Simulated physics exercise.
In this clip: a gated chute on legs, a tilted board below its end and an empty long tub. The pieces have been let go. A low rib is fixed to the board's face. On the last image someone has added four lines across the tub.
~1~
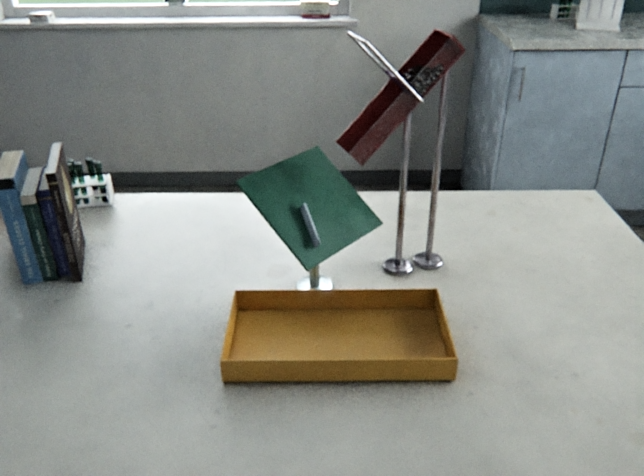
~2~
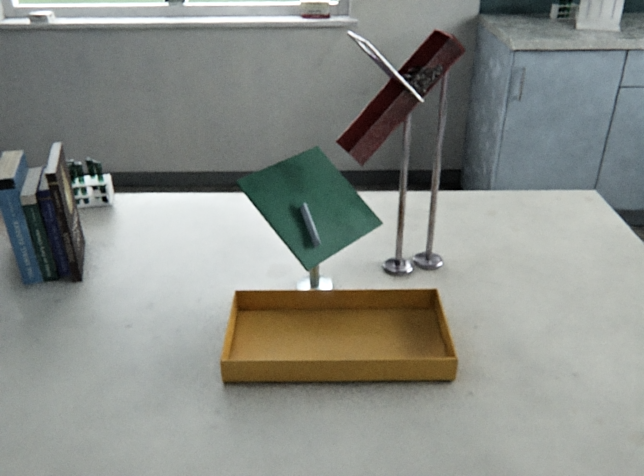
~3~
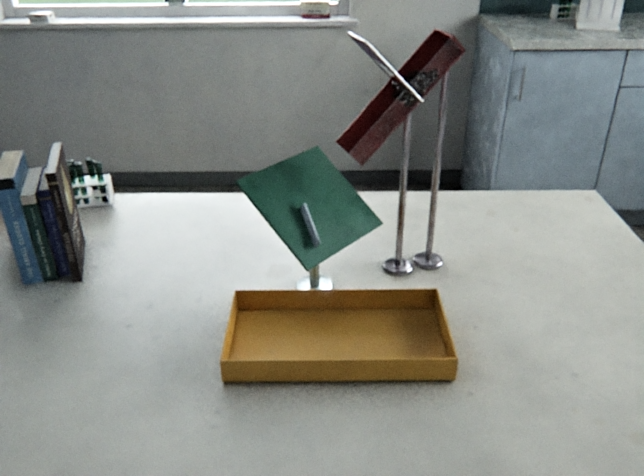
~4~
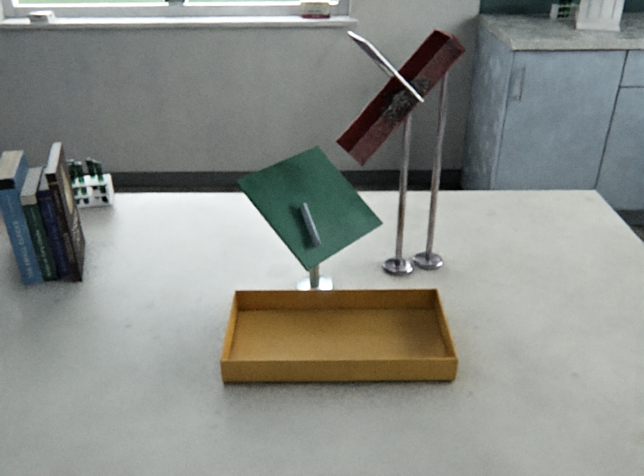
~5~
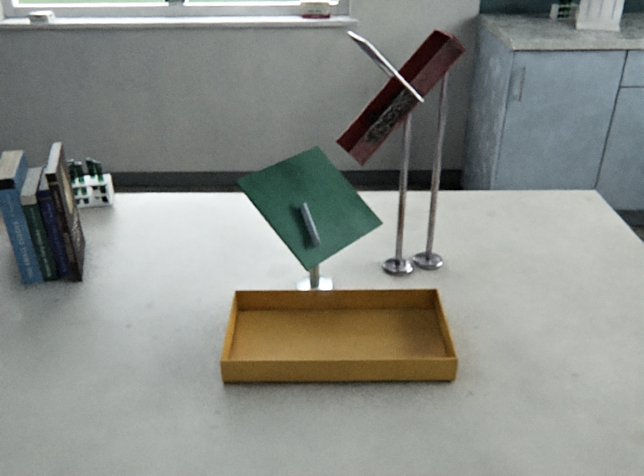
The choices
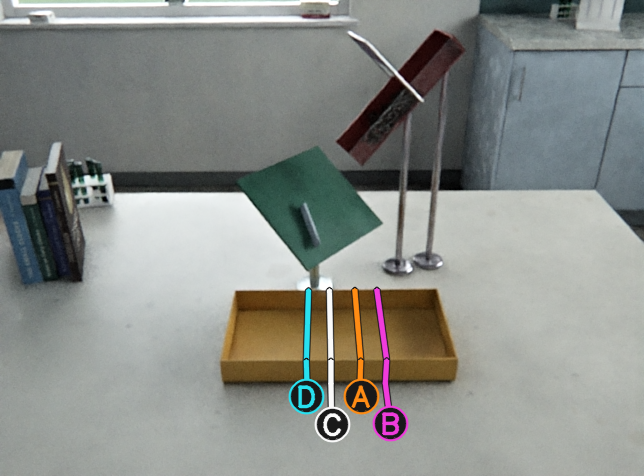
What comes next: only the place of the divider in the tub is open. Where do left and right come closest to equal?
Line A does it best.
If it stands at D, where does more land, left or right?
More lands on the right.
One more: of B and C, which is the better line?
Line B.
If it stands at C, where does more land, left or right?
More lands on the right.
On the marked copy, line A crosses the front rim at (360, 359); line B crosses the front rim at (386, 359); line C crosses the front rim at (330, 359); line D crosses the front rim at (306, 360).
With A, of what is caught, close to half on the left of the divider, close to half on the right.
With B, of what is caught, the bulk on the left of the divider, close to a quarter on the right.
With C, of what is caught, only a few on the left of the divider, all but a few on the right.
With D, of what is caught, none at all on the left of the divider, the whole lot on the right.
